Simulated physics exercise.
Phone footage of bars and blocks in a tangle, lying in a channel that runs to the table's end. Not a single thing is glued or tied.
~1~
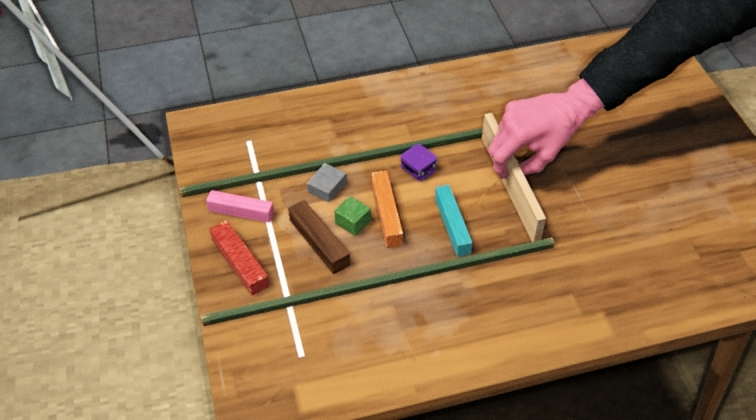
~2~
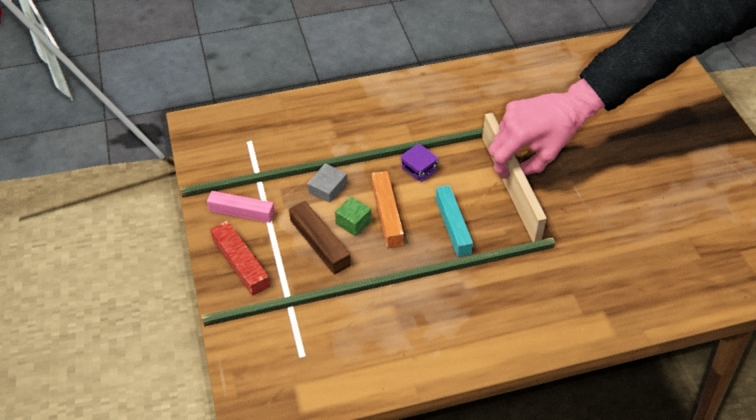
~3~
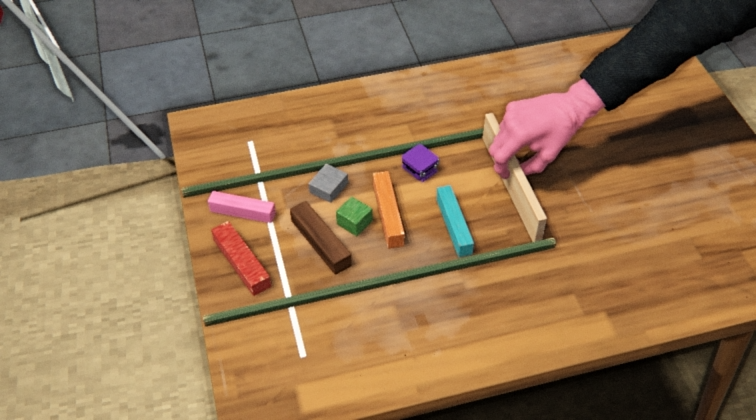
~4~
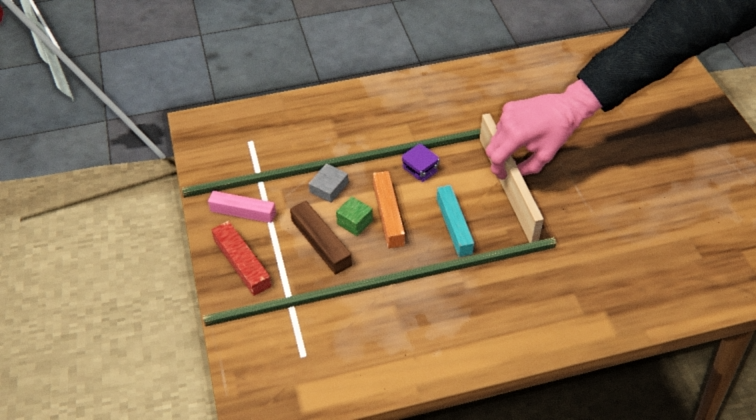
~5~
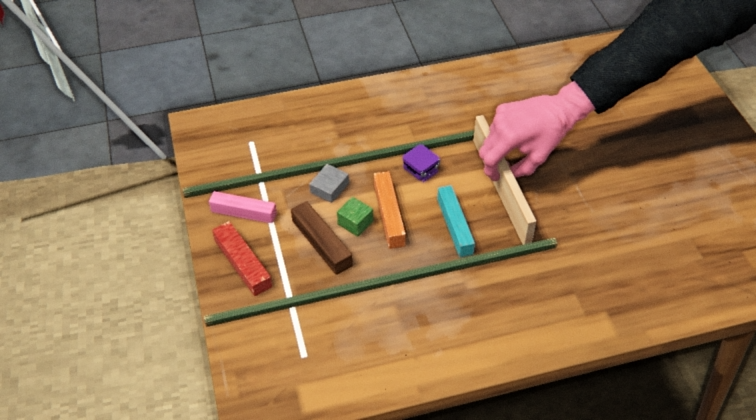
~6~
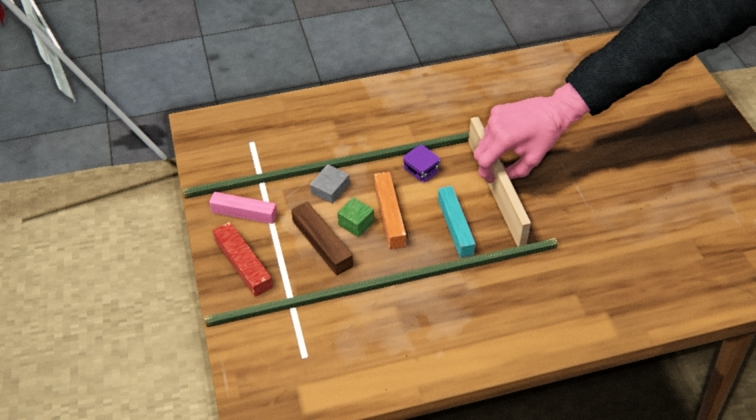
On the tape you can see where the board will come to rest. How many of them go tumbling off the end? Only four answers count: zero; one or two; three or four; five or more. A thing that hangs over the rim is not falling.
Pieces that go over the edge: Not a single one.
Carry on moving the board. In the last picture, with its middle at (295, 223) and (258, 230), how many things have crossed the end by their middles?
At the first spot the count is 0, and at the second it is 2.
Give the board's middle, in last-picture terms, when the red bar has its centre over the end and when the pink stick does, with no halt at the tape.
The red bar puts it at (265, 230), the pink stick at (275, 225).
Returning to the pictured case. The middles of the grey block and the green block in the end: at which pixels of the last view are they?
In the last picture the first middle sits at (220, 208) and the other at (230, 236).
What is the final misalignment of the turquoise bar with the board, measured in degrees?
Angle: Close to 0 degrees.
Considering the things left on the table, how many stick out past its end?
It totals 2.
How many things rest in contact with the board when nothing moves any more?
The number is 2.
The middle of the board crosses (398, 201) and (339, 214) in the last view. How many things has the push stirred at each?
By then 4, and 6.
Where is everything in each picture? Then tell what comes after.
Red bar (239, 257); pink stick (241, 207); brown stick (319, 237); board (512, 176); tape (273, 238), in the first frame.
Pink stick (241, 207); green block (353, 216), in the second frame.
Brown stick (320, 237); turquoise bar (454, 221), in the third frame.
Red bar (241, 258); board (509, 177), in the fourth frame.
Pink stick (243, 207); purple case (421, 164), in the fifth frame.
Red bar (242, 259); pink stick (244, 208); brown stick (322, 238); board (498, 180); tape (276, 239), in the sixth frame.
Early on, none off yet; red bar at rest near (242, 259); pink stick at rest near (244, 208); brown stick at rest near (322, 238).
A while later, none off yet; red bar at rest near (242, 259); pink stick at rest near (244, 208); brown stick travelled a little near (292, 249).
Finally, the number that fall off is zero.
